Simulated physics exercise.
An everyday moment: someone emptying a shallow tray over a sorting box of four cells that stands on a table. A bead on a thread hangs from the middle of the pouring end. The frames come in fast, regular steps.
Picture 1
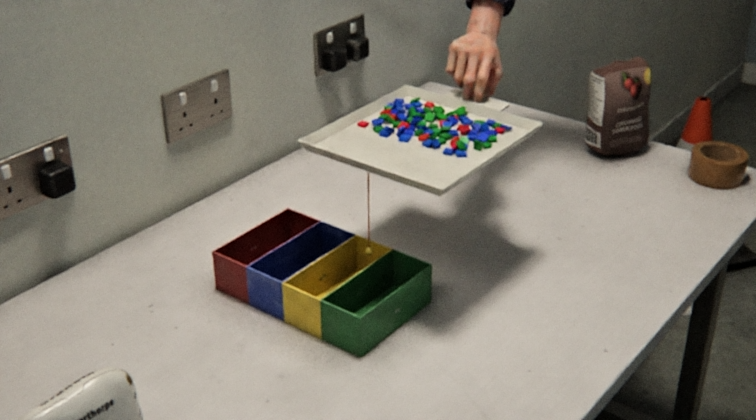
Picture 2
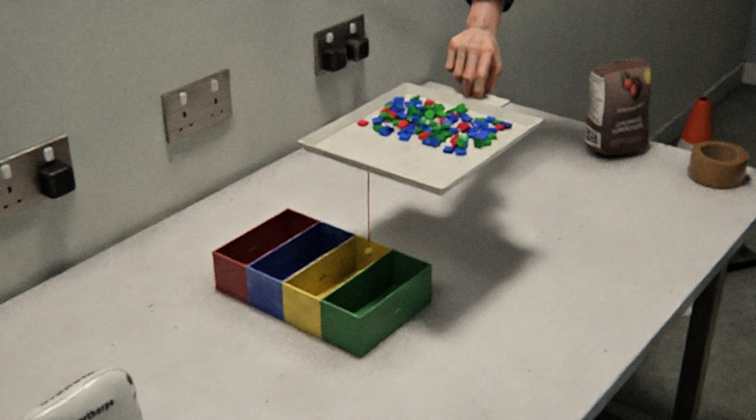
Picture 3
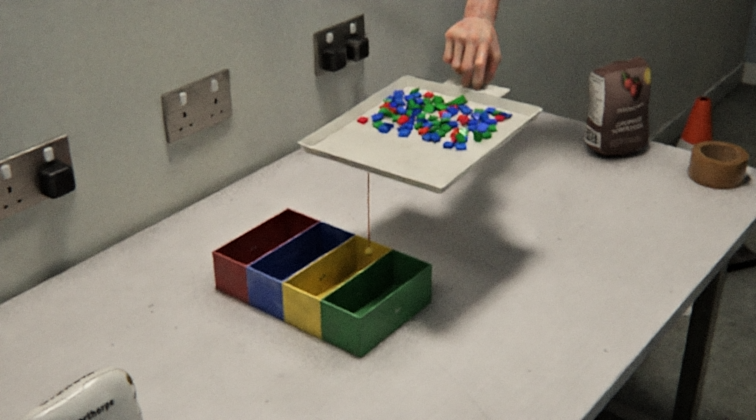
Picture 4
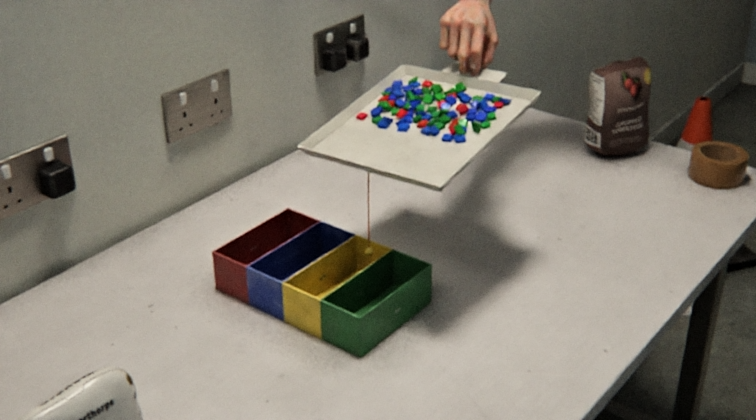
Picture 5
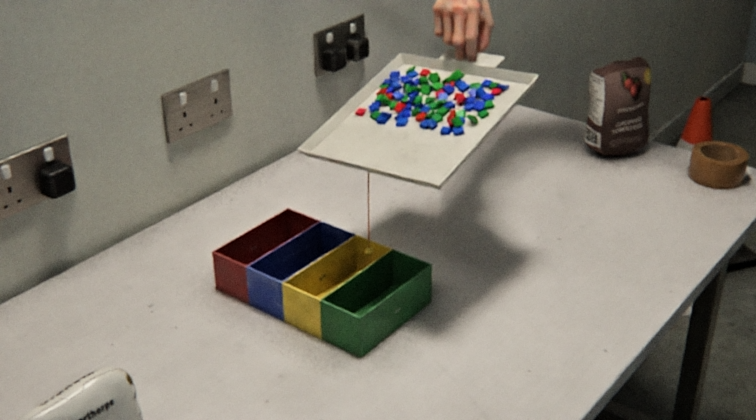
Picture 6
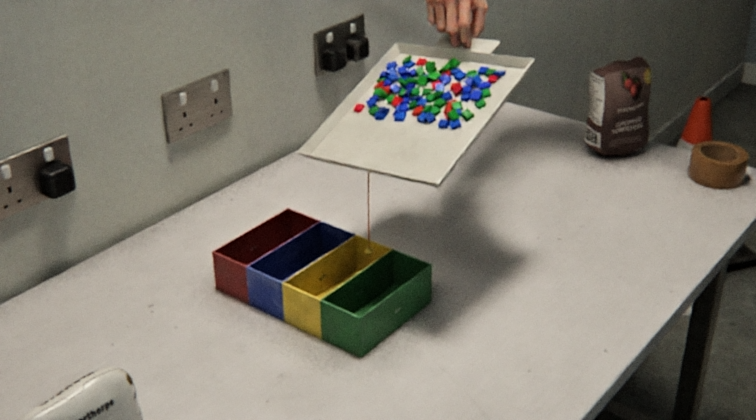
To begin with, a hand holds a shallow tray of small red, blue, green pieces level above a sorting box with red, blue, yellow and green cells. The hand then steadily raises the far end, tilting the tray clearly, its left front corner lowest, while the box stays still.
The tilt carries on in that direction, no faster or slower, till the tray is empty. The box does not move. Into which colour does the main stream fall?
Most goes to the blue cell.
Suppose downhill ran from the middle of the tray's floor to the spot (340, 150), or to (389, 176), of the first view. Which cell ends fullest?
First the blue one, then the green cell.
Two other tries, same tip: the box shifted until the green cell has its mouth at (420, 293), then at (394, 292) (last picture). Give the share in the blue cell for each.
First some 20, then 30 per cent.
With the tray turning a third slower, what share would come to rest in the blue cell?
It comes to 50 per cent or so.
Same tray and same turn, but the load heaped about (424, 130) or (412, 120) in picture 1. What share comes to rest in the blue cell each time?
Roughly 50 per cent, and 70 per cent.
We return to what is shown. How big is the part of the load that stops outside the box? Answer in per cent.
Near 0 %.
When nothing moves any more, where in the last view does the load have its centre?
Near (290, 288).
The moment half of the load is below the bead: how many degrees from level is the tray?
Near 80 degrees.
Soon, tray tipped steeply; about half on the tray; a stray few in the red cell; about half falling or outside the box.
A while on, tray tipped past a quarter turn; about two thirds in the blue cell; about a quarter in the yellow cell; about a quarter in the red cell; a stray few in the green cell; a stray few falling or outside the box.
Towards the end, tray tipped past a quarter turn; about two thirds in the blue cell; about a quarter in the yellow cell; about a quarter in the red cell; a small part in the green cell; a stray few falling or outside the box.
Finally, tray tipped past a quarter turn; about two thirds in the blue cell; about a quarter in the yellow cell; about a quarter in the red cell; a small part in the green cell; a stray few outside the box.
